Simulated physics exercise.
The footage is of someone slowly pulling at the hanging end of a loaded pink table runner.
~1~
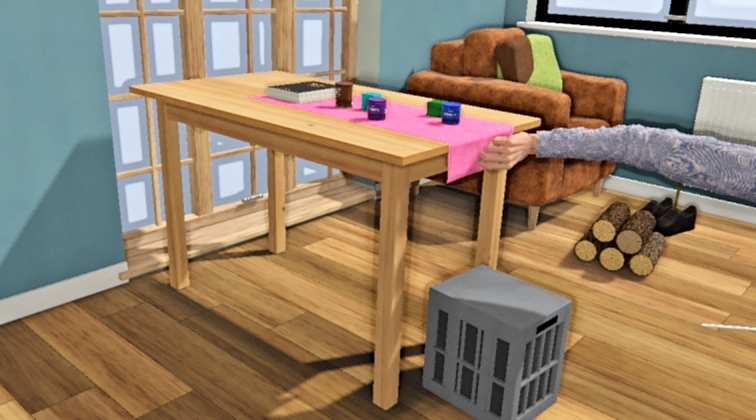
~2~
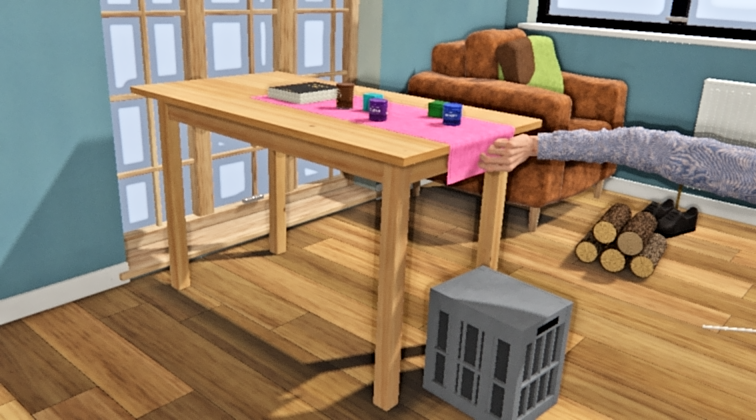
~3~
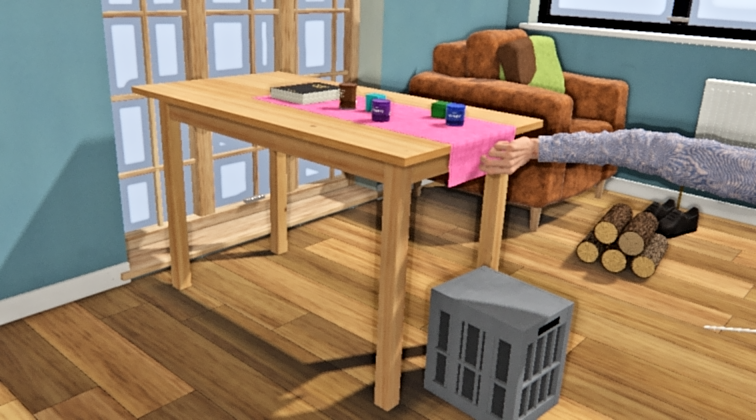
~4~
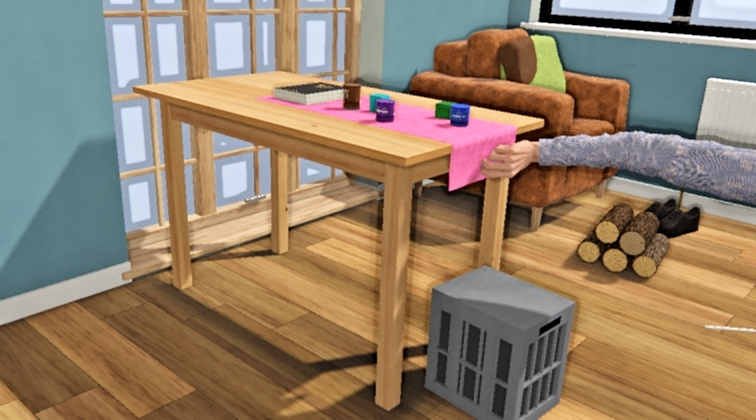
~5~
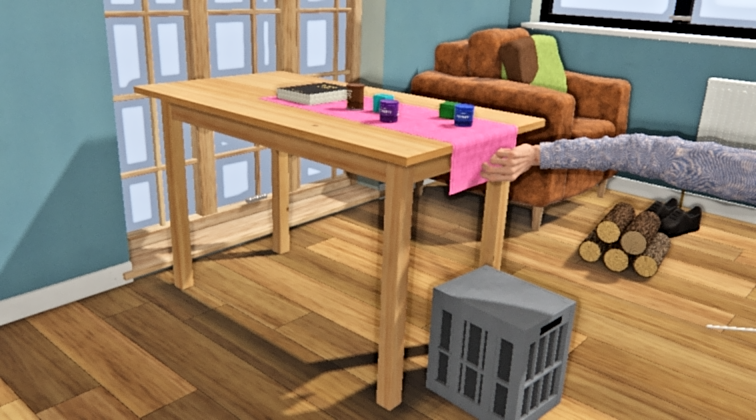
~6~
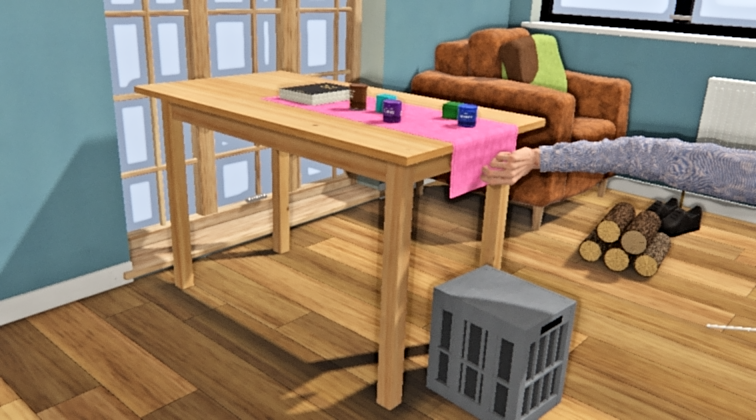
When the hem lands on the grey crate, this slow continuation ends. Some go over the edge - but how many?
Count them up and you get three things gone over the edge.
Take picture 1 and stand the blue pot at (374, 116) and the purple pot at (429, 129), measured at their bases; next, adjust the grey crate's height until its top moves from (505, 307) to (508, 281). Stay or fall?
Blue pot: Still up. Purple pot: Off.
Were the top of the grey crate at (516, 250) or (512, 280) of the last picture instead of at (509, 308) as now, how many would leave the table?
That would be 1 and 2.
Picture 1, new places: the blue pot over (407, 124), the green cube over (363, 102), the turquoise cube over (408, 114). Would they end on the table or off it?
Outcome: Blue pot falls away, green cube stays, turquoise cube falls away.
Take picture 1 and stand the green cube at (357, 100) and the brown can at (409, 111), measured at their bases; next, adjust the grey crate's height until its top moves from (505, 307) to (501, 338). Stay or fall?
As for the green cube, it stays in place; as for the brown can, it leaves the top.
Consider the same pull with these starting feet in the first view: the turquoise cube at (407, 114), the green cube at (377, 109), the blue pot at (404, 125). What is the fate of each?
The turquoise cube ends up off; the green cube stays put; the blue pot ends up off.
Soon after, hem near (480, 231); blue pot gone.
After that, hem near (478, 271); blue pot and green cube gone.
In the end, hem on the crate; blue pot, green cube and purple pot gone. The table loses three.
